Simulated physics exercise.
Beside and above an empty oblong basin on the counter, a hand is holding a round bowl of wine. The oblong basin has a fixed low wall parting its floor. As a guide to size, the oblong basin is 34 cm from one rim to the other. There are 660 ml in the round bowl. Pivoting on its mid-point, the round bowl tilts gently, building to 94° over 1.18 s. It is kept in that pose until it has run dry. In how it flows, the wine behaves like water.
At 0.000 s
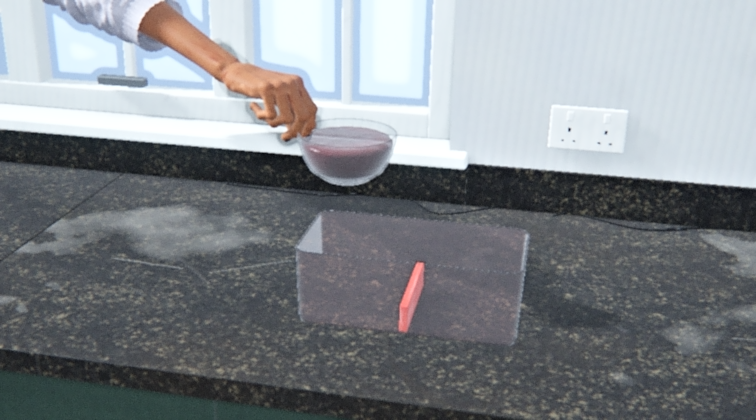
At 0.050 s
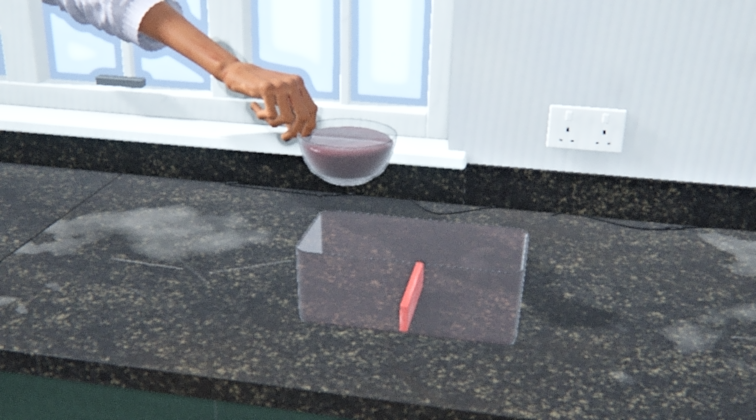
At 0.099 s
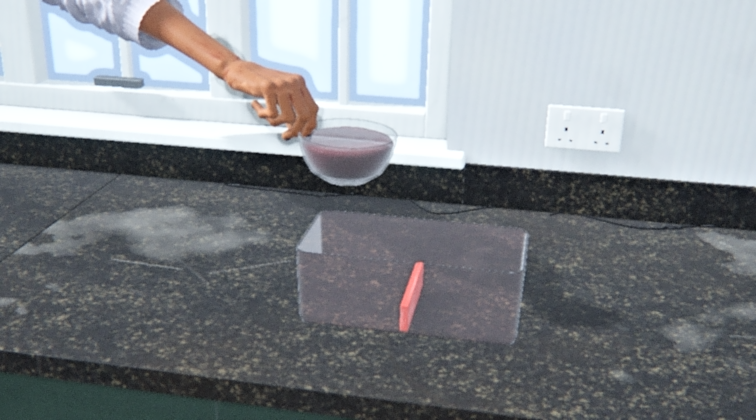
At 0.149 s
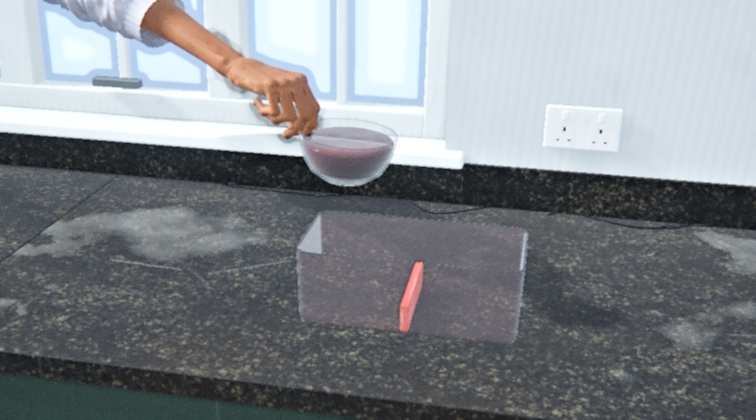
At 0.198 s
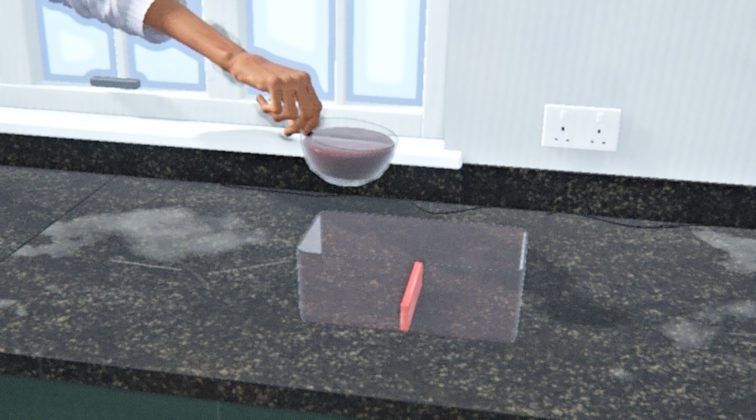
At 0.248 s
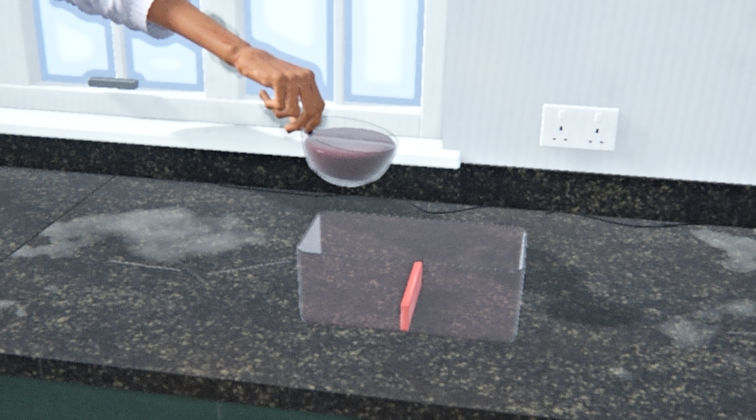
At first, a hand reaching in from the left holds a clear round bowl of dark red wine level above a see-through oblong basin with a low red wall inside, on a dark speckled counter. Then the bowl tilts very slightly, the wine staying inside, while the basin remains still and empty.
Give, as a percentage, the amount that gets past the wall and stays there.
Past the wall: About 82 %.
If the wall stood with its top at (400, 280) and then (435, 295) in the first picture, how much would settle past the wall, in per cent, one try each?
95 in a hundred, followed by 55 in a hundred.
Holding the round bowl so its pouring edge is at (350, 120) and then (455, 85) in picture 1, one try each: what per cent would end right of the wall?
10 then 80 %.
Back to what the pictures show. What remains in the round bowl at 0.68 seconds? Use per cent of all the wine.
Portion remaining: Approx. 52 per cent.
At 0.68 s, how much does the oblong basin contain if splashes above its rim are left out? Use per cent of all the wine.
Fraction in basin: Approx. 18%.
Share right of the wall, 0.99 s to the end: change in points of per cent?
The right part's share grows by around 5 per cent.
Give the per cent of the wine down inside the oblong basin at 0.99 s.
The share is close to 86 percent.
By 0.68 s the tilt is 58° and 51 per cent is still to pour, 2 is left of the wall and 16 right of it.
By 0.99 s the tilt is 88° and 6 per cent is still to pour, 9 is left of the wall and 77 right of it.
By 1.32 s the tilt is 94° and 0 per cent is still to pour, 18 is left of the wall and 82 right of it.
By 1.68 s the tilt is 94° and 0 per cent is still to pour, 18 is left of the wall and 82 right of it.
At rest 18 per cent lies left of the wall, 82 right of it and 0 outside.
